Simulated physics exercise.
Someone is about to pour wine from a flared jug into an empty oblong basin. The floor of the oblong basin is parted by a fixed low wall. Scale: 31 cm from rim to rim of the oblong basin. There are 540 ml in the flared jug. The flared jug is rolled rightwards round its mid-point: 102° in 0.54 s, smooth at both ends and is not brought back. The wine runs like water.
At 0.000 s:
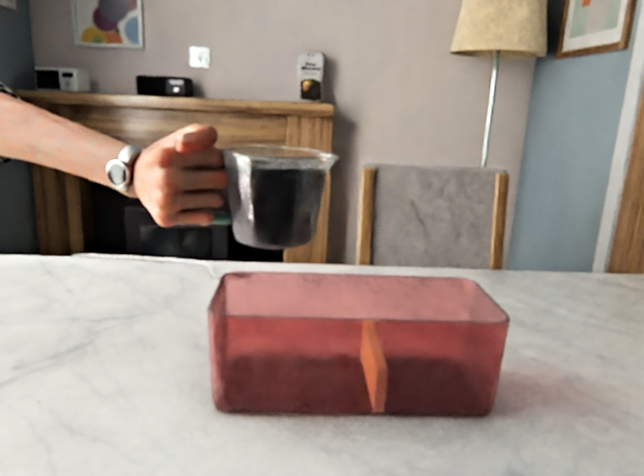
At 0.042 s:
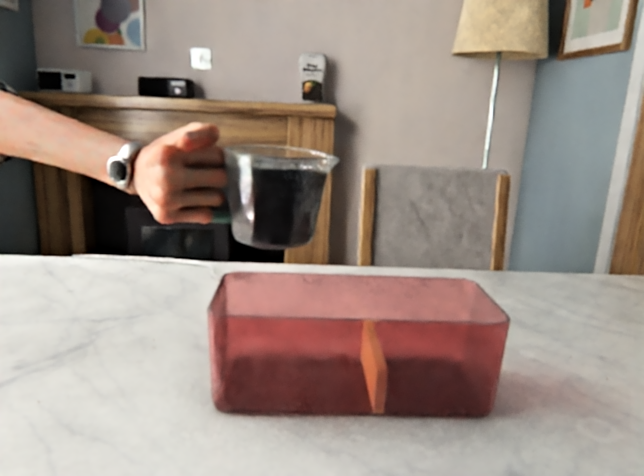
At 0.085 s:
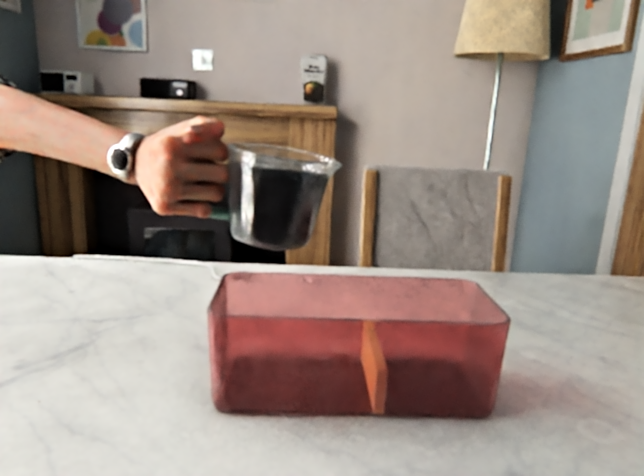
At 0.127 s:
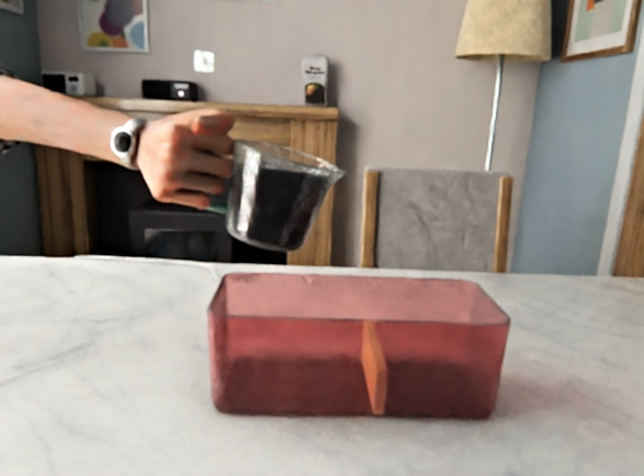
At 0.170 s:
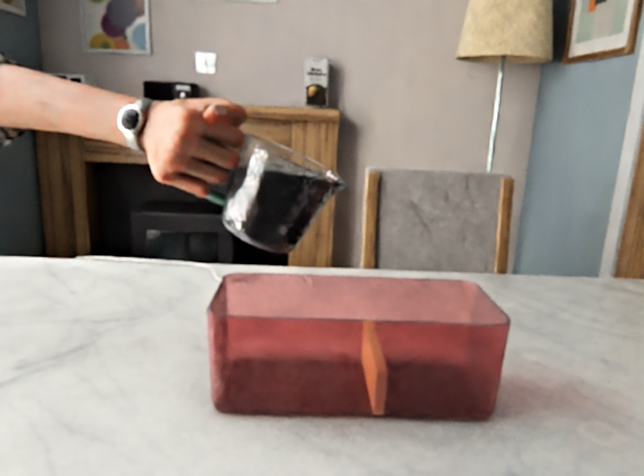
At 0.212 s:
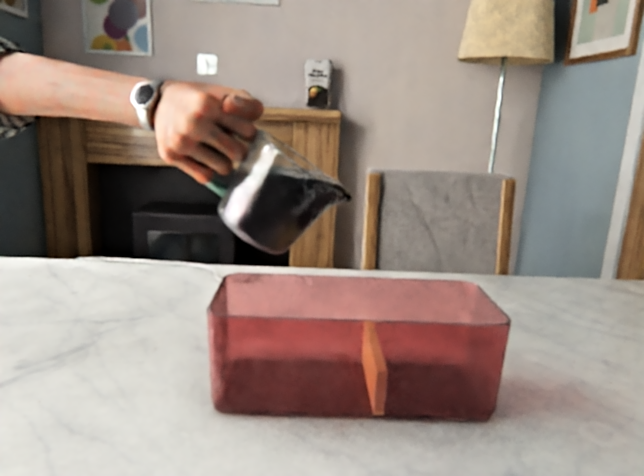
At a marble-topped table in a living room, a hand holds a clear jug of dark liquid above a reddish see-through basin with an orange divider, then tilts it steadily rightwards until the liquid reaches the lip.
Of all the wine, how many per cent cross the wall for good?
The far part has some 30 per cent.
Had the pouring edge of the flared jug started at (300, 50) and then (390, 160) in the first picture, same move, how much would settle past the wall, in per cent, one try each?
In turn about 10 and 95 per cent.
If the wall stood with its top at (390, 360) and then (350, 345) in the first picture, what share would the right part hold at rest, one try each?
First 15, then 90 per cent.
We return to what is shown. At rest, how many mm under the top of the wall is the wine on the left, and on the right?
Some 36 mm on the left and 42 mm on the right.
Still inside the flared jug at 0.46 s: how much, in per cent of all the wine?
Some 40 per cent.
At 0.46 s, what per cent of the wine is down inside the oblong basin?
Near 34 in a hundred.
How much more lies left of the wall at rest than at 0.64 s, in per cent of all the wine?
Near 14 in a hundred.
By 0.46 s the tilt is 97° and 40 per cent is still to pour, 12 is left of the wall and 22 right of it.
By 0.64 s the tilt is 102° and 7 per cent is still to pour, 55 is left of the wall and 31 right of it.
By 0.83 s the tilt is 102° and 1 per cent is still to pour, 67 is left of the wall and 30 right of it.
By 1.04 s the tilt is 102° and 0 per cent is still to pour, 68 is left of the wall and 30 right of it.
At rest 68 per cent lies left of the wall, 30 right of it and 2 outside.
